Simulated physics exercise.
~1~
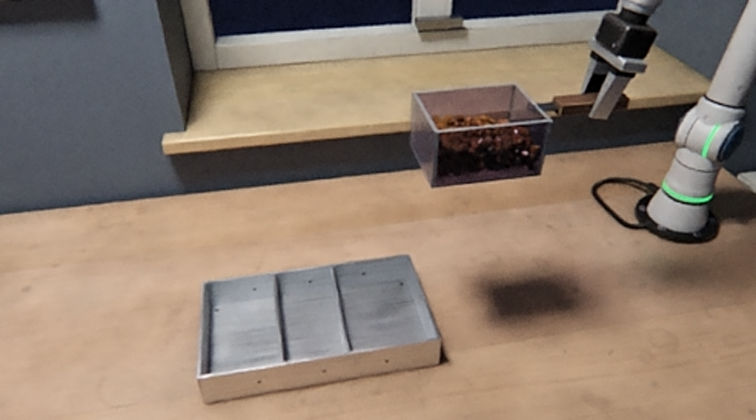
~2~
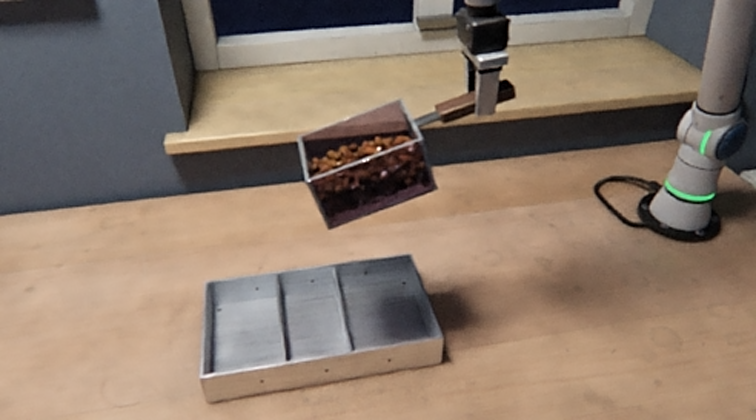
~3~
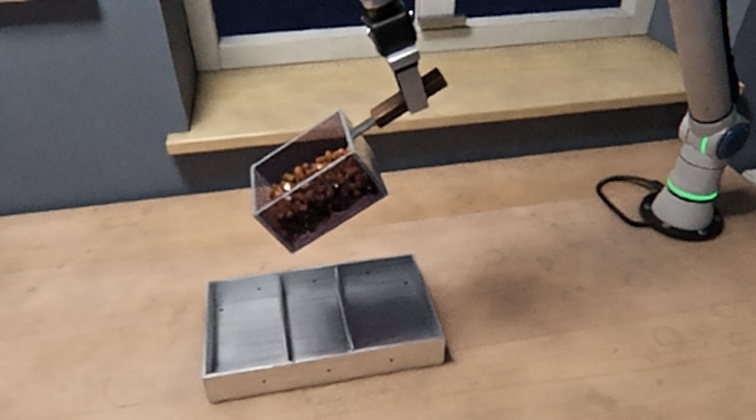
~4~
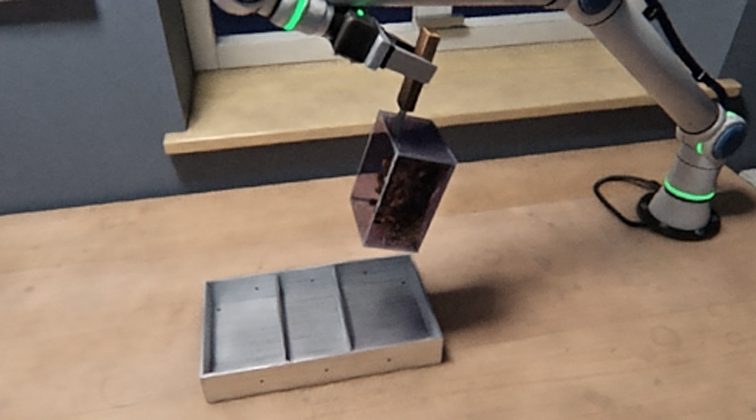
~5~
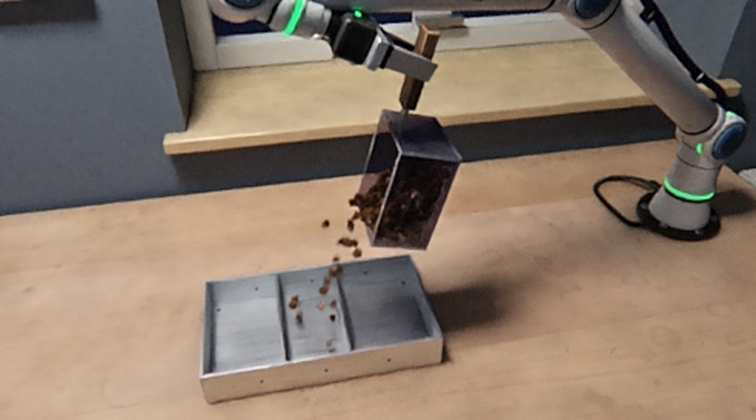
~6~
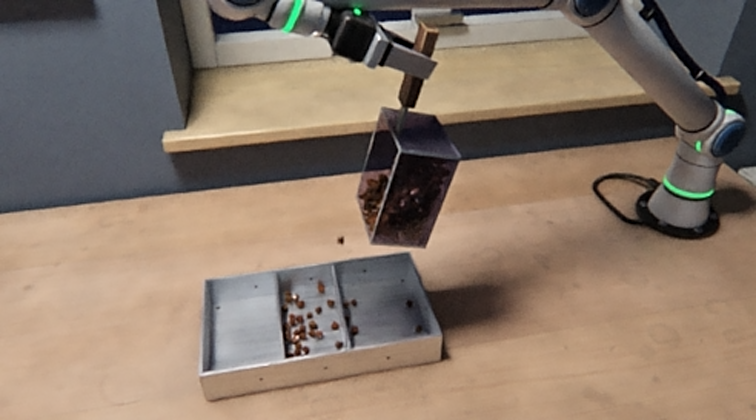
To begin with, a robot arm holds a clear box of small brown pellets above a wooden table, to the right of a grey metal tray split into three parts. The arm carries the box left towards the tray, tipping it as it goes. It then swings the box back slightly to the right and tilts it steeply. Pellets spill from its lower edge and tumble into the tray. Finally, the box stays tilted with most of its load still inside, while pellets lie scattered mainly in the middle part, with a few in the right part.
